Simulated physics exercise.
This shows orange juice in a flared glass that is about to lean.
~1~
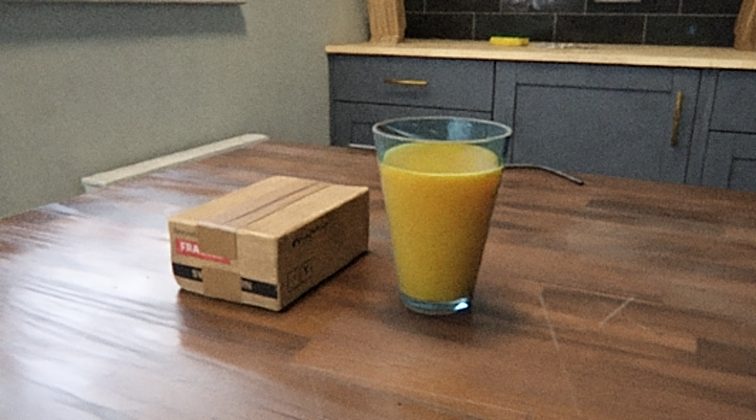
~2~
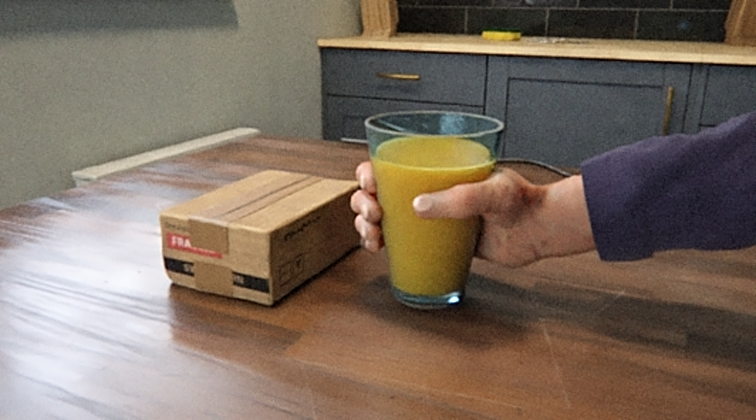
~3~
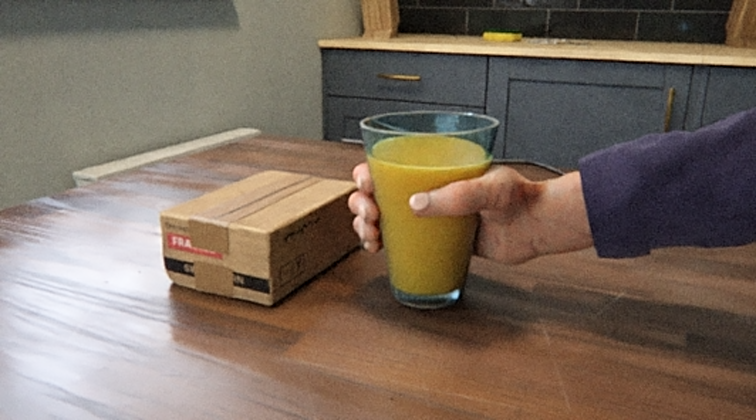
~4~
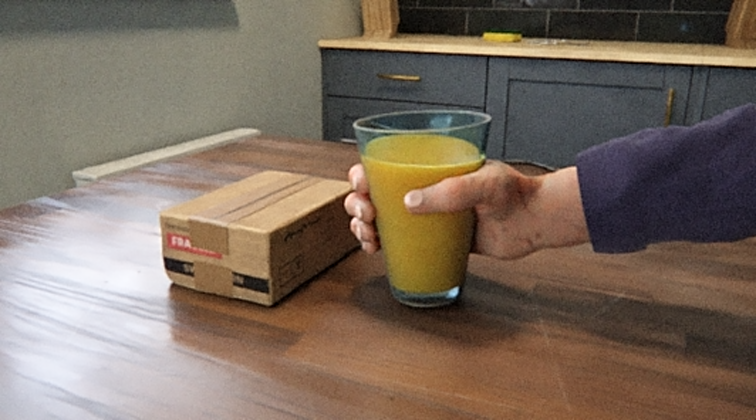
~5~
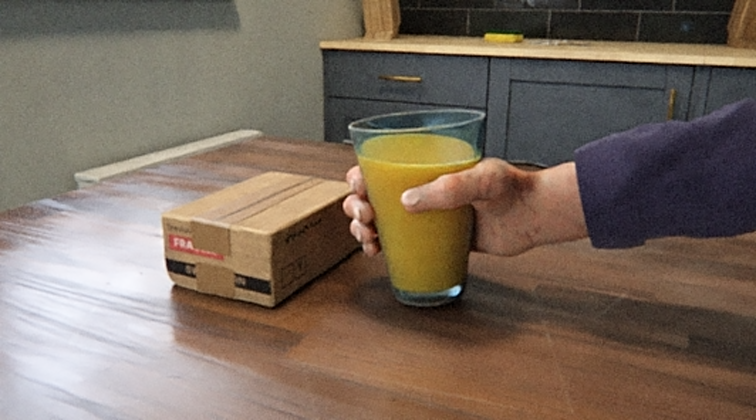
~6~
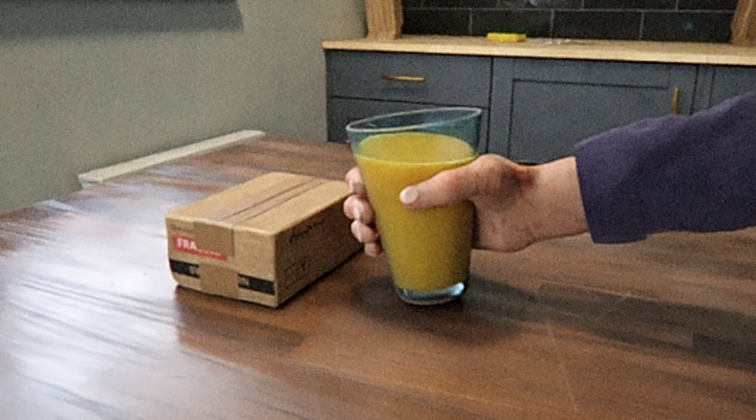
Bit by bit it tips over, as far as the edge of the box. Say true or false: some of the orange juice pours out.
True.
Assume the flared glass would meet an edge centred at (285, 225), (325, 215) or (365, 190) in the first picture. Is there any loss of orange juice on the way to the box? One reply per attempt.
First try contents get out, second contents get out, third contents stay put.
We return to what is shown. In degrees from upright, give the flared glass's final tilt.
It ends up leaning roughly 40° from upright.
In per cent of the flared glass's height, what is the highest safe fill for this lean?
Around 75 percent of its height.
Soon after, the flared glass leans by about 20°; nothing has left it.
Later, the flared glass leans by about 35°; some has gone over its rim; nearly all of the orange juice is inside.
In the end, the flared glass leans by about 40°, against the box; some has gone over its rim; nearly all of the orange juice is inside.
